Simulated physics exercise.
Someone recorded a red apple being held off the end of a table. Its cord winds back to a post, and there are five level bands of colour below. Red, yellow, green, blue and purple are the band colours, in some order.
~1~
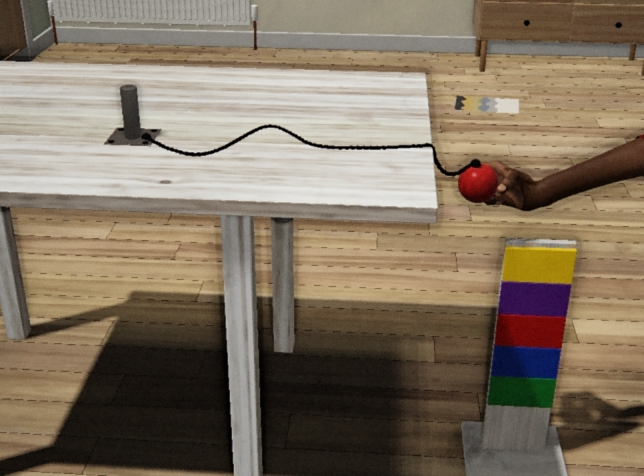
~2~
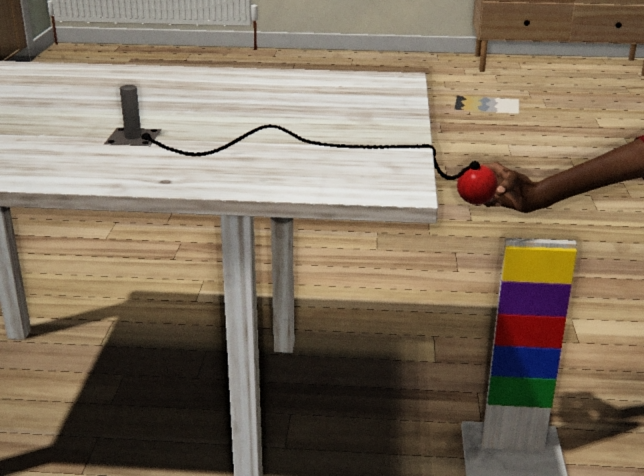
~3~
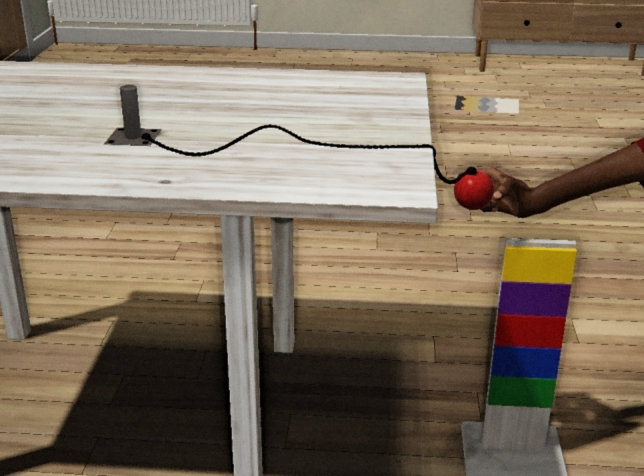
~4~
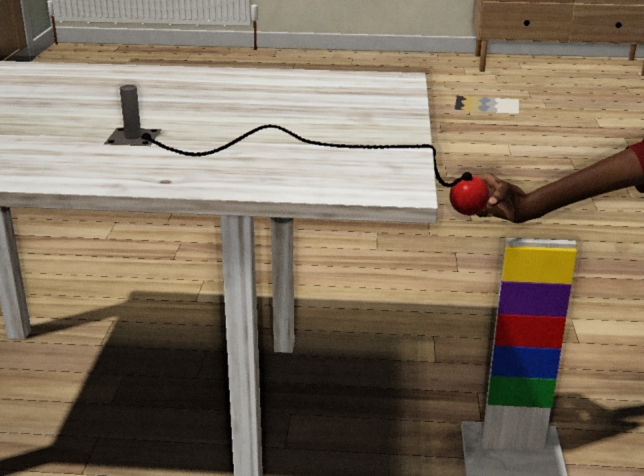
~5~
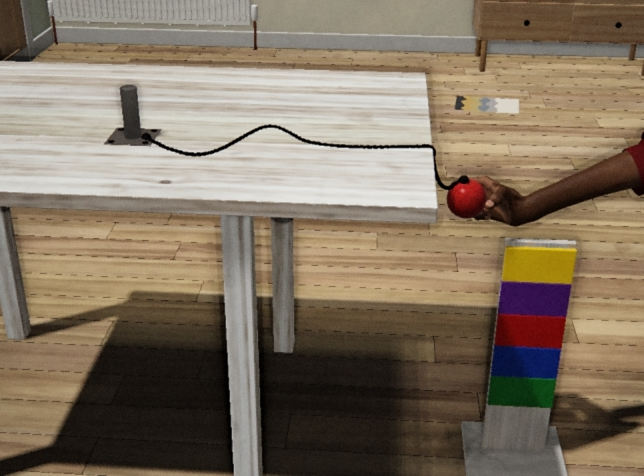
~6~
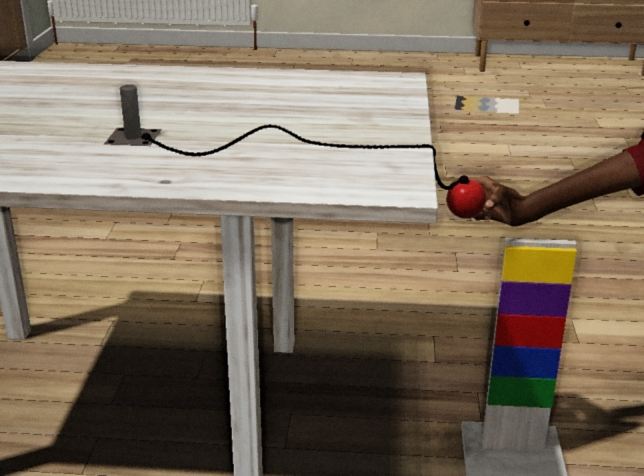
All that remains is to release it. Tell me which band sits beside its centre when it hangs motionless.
The purple one sits beside it.
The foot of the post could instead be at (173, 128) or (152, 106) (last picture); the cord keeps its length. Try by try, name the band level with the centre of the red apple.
For the first it would be red, for the second purple.
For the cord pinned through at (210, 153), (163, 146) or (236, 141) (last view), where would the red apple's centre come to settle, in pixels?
Roughly (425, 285), (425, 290) and (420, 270).
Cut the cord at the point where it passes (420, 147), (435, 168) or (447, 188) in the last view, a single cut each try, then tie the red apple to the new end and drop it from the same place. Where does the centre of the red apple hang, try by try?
Taking them in turn, it's about (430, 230), then about (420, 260), and finally about (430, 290).
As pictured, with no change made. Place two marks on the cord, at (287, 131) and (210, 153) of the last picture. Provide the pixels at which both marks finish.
They go to (350, 144) and to (233, 140).
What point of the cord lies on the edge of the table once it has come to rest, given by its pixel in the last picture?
Around (355, 147).
Soon after, apple near (417, 274); level with yellow.
Then, apple near (430, 307); level with purple.
At rest, apple near (429, 304); level with purple. The cord holds its middle at purple.
